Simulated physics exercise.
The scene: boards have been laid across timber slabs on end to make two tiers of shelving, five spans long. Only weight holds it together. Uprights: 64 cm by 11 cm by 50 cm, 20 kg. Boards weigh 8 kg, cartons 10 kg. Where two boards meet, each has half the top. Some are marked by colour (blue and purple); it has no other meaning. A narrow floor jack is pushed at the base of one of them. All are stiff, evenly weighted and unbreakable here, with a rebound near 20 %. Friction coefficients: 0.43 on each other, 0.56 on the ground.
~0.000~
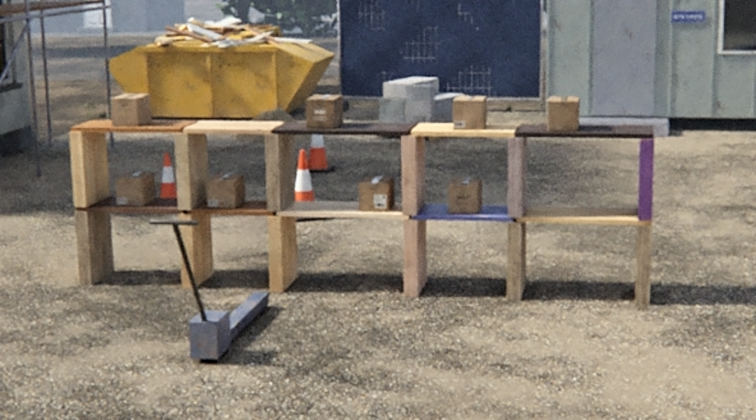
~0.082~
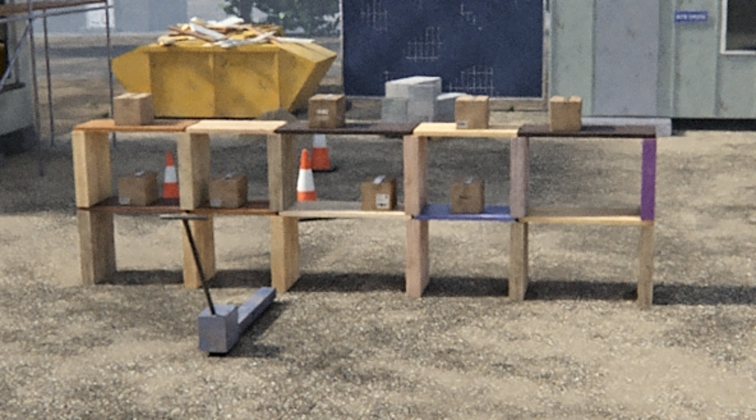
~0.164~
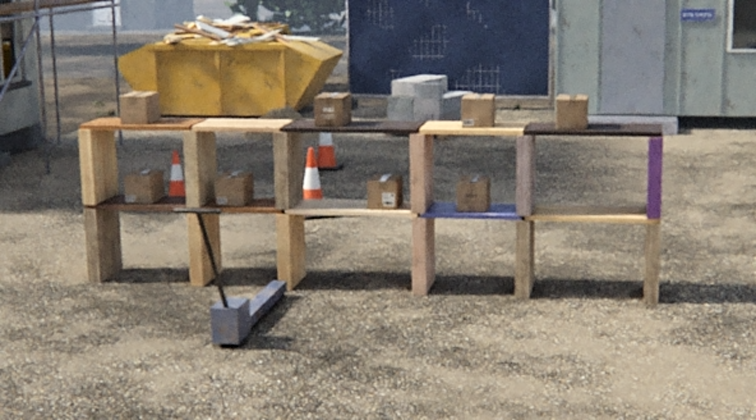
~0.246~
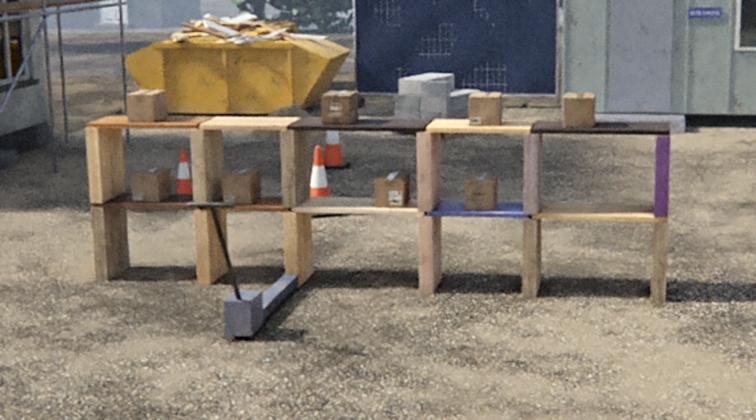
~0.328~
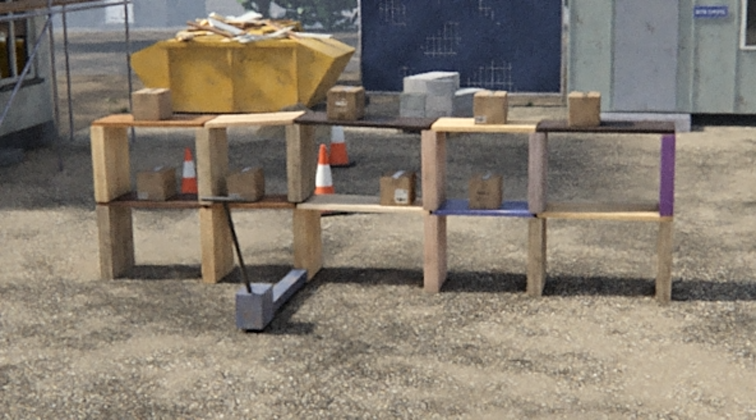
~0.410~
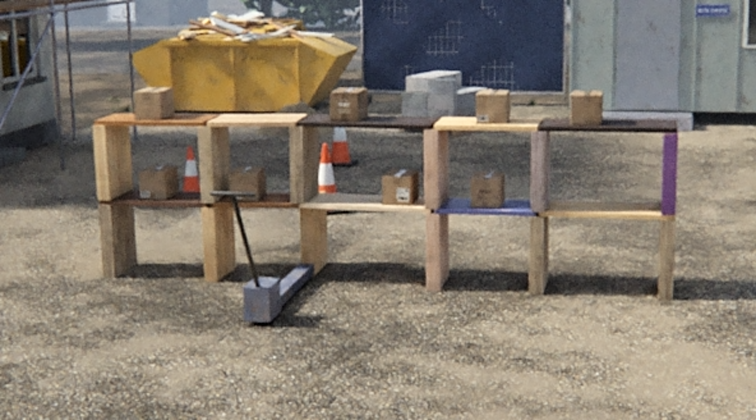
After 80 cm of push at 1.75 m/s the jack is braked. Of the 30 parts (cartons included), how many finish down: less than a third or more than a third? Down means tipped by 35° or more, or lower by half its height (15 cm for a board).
Over a third of them.
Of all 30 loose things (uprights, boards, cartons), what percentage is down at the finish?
Near 75 per cent.
Around 0.88 s, 8 of the 30 pieces down.
Around 1.38 s, 12 of the 30 pieces down; blue board tipped 7°.
Around 1.86 s, 23 of the 30 pieces down; blue board tipped 37°, 24 cm lower; purple upright displaced 20 mm.
Finally (5.8 s), 23 of the 30 pieces down; blue board tipped 38°, 24 cm lower; purple upright unmoved. That is 77 per cent. Seen by the last camera, middles, blue board near (497, 236), purple upright near (671, 169).
